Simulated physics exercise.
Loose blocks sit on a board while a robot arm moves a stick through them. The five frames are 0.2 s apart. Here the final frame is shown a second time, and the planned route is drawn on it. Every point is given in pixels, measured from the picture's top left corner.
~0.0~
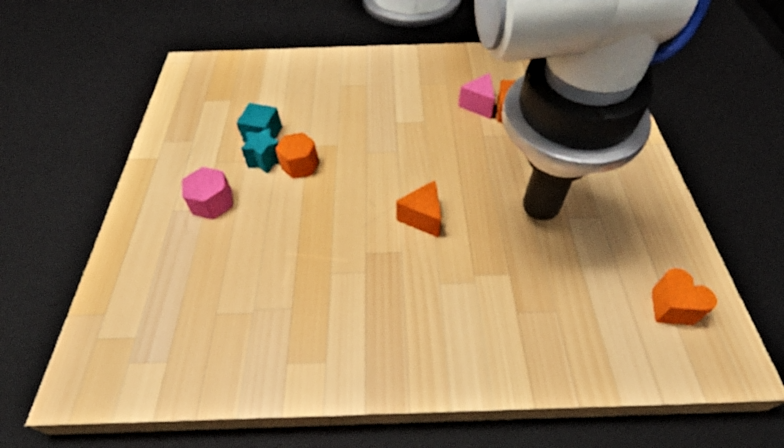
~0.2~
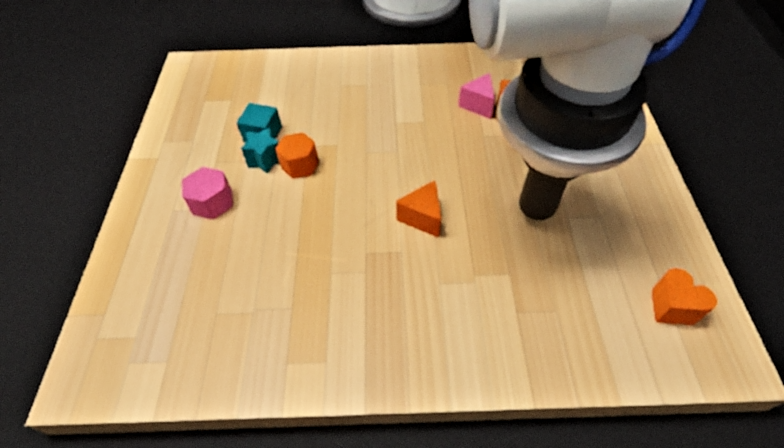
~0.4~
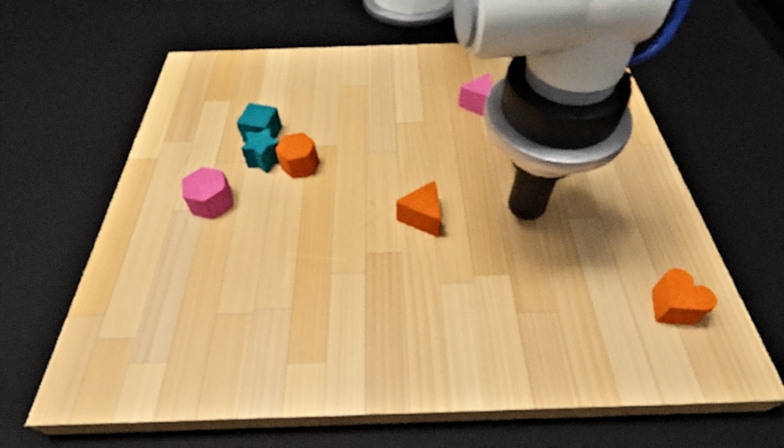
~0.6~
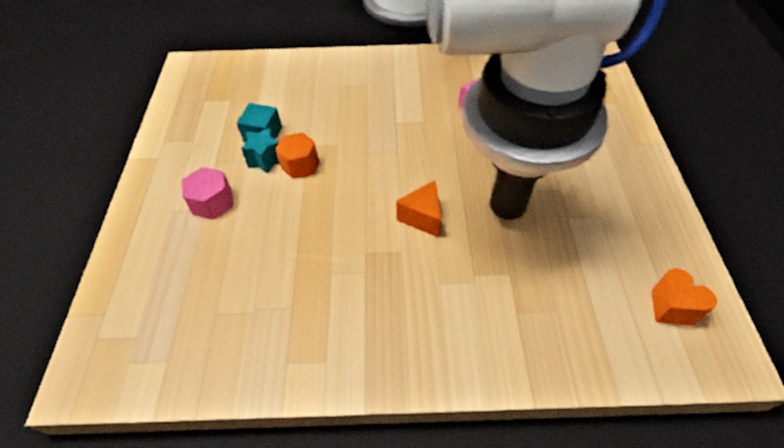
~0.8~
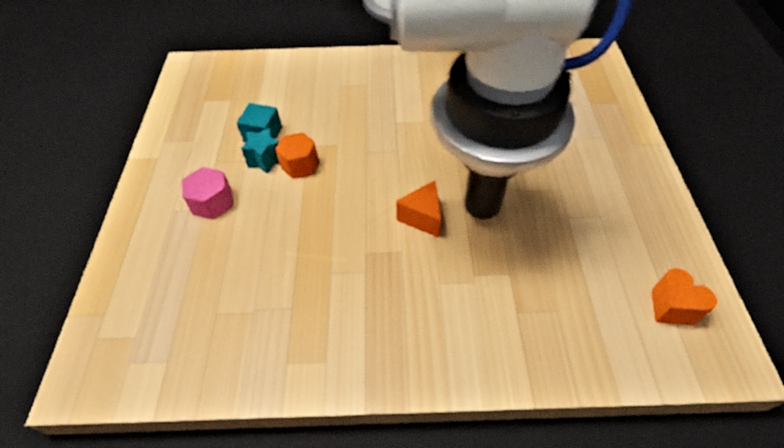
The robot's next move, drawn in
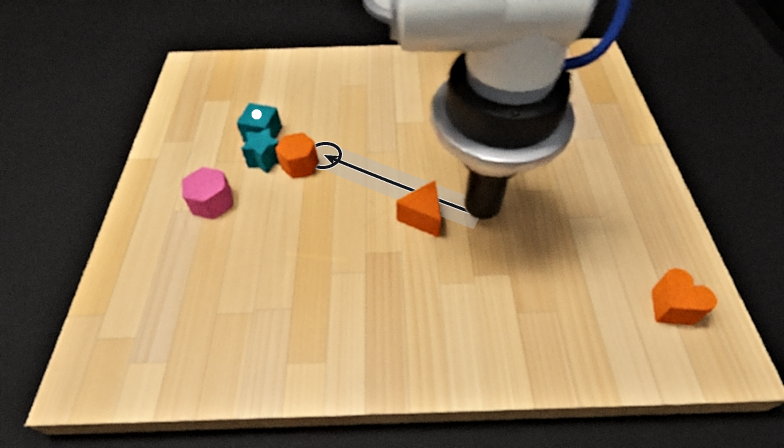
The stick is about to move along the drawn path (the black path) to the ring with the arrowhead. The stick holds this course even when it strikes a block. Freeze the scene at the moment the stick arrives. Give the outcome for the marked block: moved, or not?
Not moved.
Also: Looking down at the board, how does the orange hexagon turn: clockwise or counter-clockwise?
It makes a counterclockwise turn.
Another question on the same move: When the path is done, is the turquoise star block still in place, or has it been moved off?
It will be nudged away from its spot.
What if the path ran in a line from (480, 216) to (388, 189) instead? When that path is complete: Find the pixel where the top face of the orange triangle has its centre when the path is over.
The centre of its top face lies at (396, 201).
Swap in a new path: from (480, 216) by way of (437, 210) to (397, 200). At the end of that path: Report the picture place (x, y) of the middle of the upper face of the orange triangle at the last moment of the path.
Put as a pixel place, it's (378, 203).
The drawn path runs in a line from (480, 216) to (324, 155); the dot is on the turquoise square block.
The first path, step by step. One third of the way, stick (424, 185); orange triangle (408, 198), turned 50° anticlockwise.
Two thirds of the way, stick (371, 164); orange triangle (406, 198), turned 55° anticlockwise.
At the end, stick (322, 145); turquoise square block not moved; turquoise star block (249, 141), turned 15° clockwise; orange hexagon (285, 145), turned 20° anticlockwise; orange triangle (406, 198), turned 55° anticlockwise.
